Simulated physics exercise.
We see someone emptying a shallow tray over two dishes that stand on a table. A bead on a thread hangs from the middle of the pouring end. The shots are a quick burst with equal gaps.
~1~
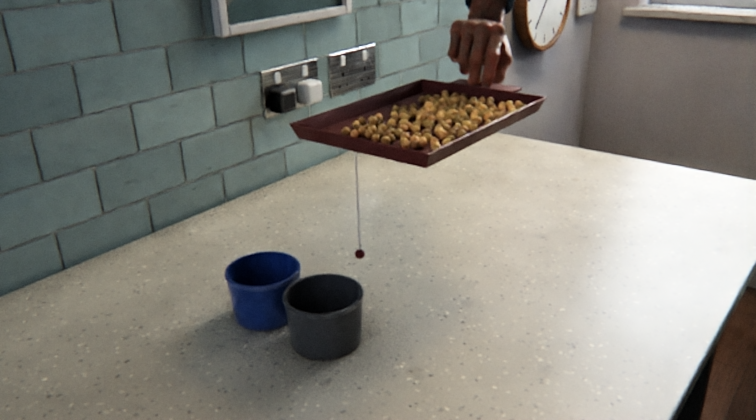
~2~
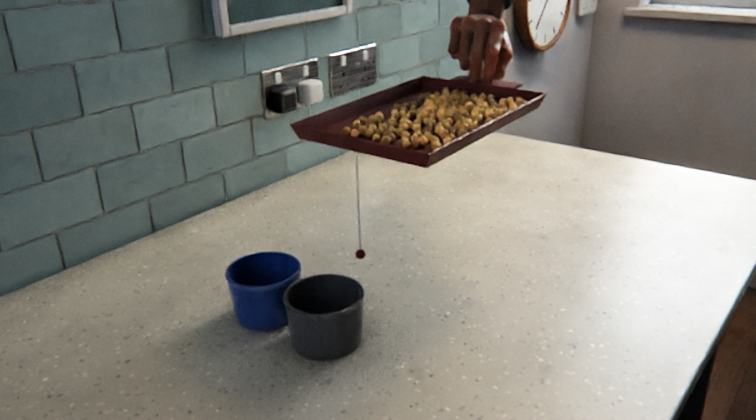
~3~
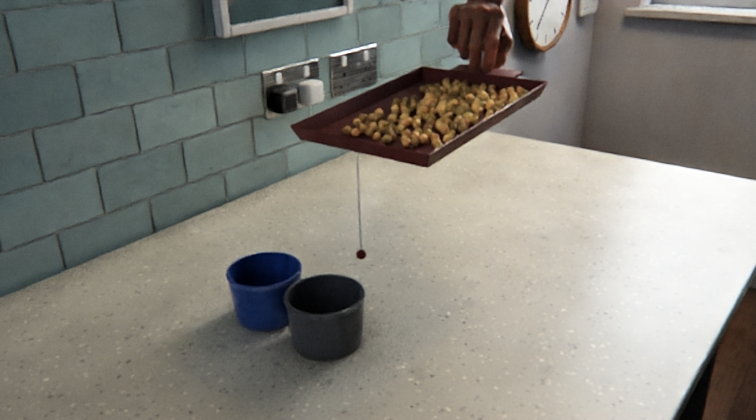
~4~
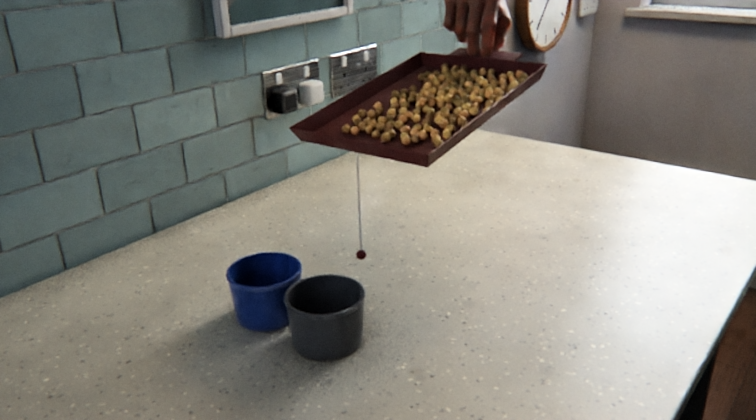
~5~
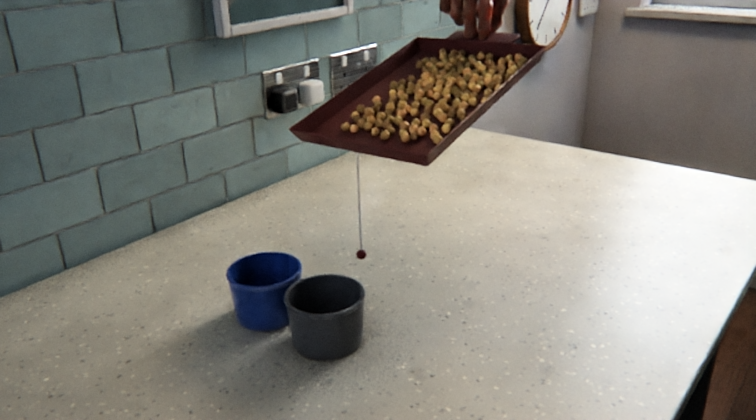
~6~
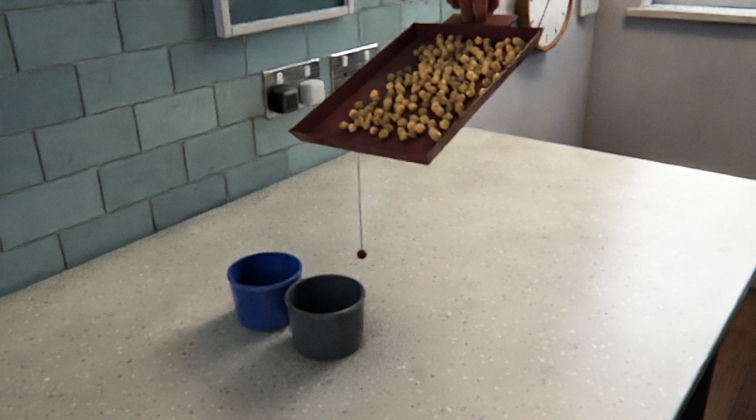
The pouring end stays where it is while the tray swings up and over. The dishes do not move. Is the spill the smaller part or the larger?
Caught overall: More than half.
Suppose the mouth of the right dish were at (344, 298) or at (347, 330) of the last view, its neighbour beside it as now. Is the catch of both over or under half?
First the larger part, then under half.
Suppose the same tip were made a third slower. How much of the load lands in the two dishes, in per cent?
Roughly 70 in a hundred.
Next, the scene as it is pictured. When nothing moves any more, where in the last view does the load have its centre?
Near (316, 329).
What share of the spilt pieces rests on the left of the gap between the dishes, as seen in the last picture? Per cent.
It comes to 20 per cent or so.
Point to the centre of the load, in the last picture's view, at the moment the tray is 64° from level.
At about (348, 138).
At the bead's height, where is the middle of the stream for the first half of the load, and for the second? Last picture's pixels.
Early half (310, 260), late half (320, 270).
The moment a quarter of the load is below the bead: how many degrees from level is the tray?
Near 80 degrees.
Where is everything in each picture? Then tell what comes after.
The first frame shows corners of the pouring end at (298, 123) and (426, 151), level; middle of the load at (440, 116), dried chickpeas; left dish at (238, 302); right dish at (298, 330); bead on its thread at (360, 254).
The second frame shows corners of the pouring end at (298, 123) and (426, 151), level; middle of the load at (440, 114).
The third frame shows corners of the pouring end at (298, 125) and (427, 151), tipped barely, level across its low end; middle of the load at (441, 108).
The fourth frame shows corners of the pouring end at (298, 126) and (425, 151), tipped a little, level across its low end; middle of the load at (440, 99).
The fifth frame shows corners of the pouring end at (297, 127) and (424, 151), tipped clearly, level across its low end; middle of the load at (438, 89).
The sixth frame shows corners of the pouring end at (297, 128) and (424, 151), tipped clearly, level across its low end; middle of the load at (436, 80); left dish at (240, 302); right dish at (300, 330).
Soon, tray tipped steeply; most on the tray; a stray few in the right dish; a stray few in the left dish; about a quarter in the air.
A while on, tray tipped past a quarter turn; a stray few on the tray; about a quarter in the right dish; about a quarter in the left dish; about a quarter outside both; about a quarter in the air.
Towards the end, tray tipped past a quarter turn; about a third in the right dish; about a quarter in the left dish; about a third outside both.
Finally, tray tipped past a quarter turn; about a third in the right dish; about a quarter in the left dish; about a third outside both.
